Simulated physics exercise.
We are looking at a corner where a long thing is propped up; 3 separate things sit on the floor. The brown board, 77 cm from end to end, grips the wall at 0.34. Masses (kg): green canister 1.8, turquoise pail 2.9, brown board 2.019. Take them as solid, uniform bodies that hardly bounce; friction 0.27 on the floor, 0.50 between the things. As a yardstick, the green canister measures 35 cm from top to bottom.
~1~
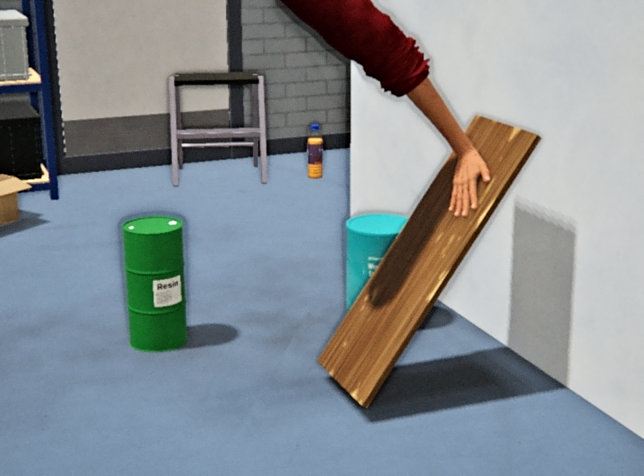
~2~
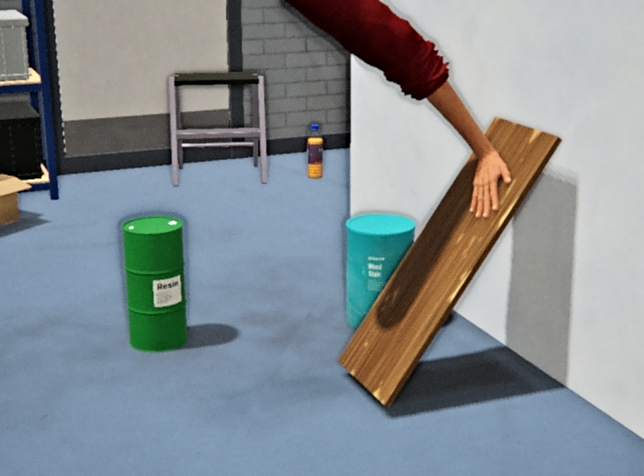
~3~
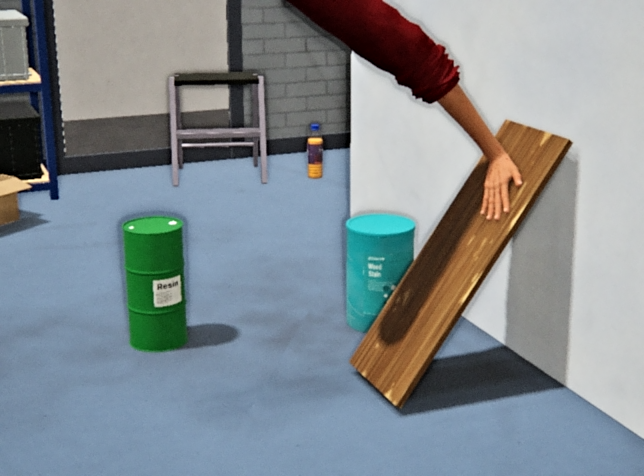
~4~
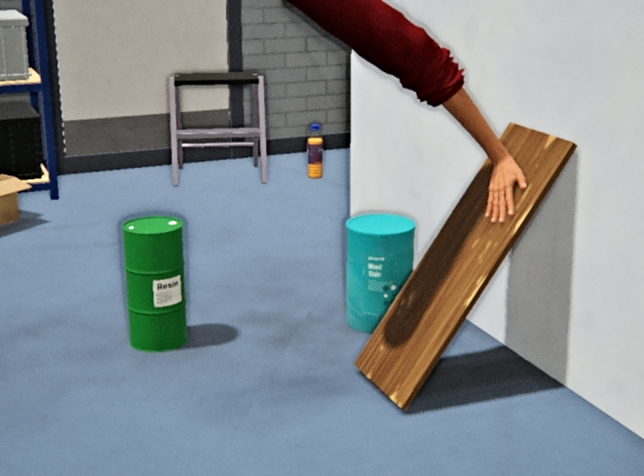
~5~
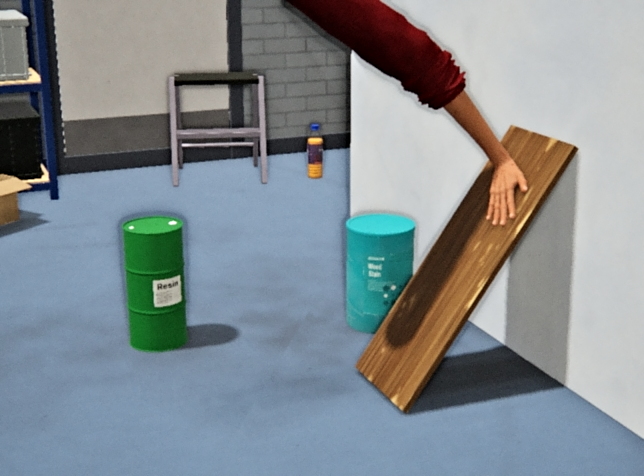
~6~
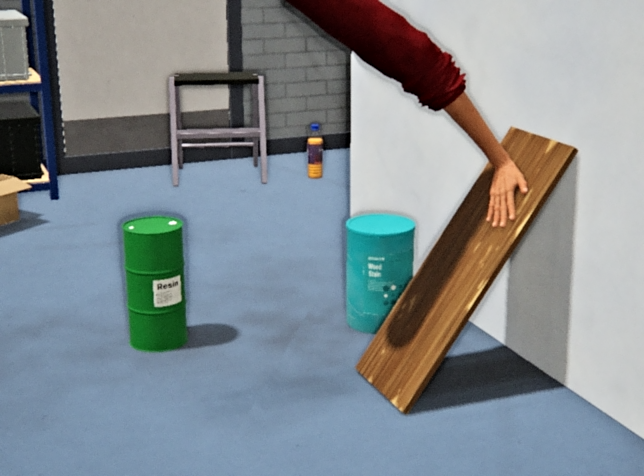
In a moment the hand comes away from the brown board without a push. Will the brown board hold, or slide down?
In the end the board slides down.
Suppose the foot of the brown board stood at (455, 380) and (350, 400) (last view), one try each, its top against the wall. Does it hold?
In the first case it remains leaning; in the second case it gives way.
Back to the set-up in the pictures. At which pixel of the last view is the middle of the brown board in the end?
Around (396, 386).
Then, 0.50 s past the last view, brown board 10° lower than it was left near (443, 283).
Then, 0.70 s past the last view, brown board 33° lower than it was left near (414, 334).
Then, 0.80 s past the last view, brown board 54° lower than it was left near (396, 389).
Finally, on their side or leaning hard on the floor, brown board; the other 2 still in place (within 10 cm). Final places as that camera would see them, brown board near (396, 386). The board slips out.
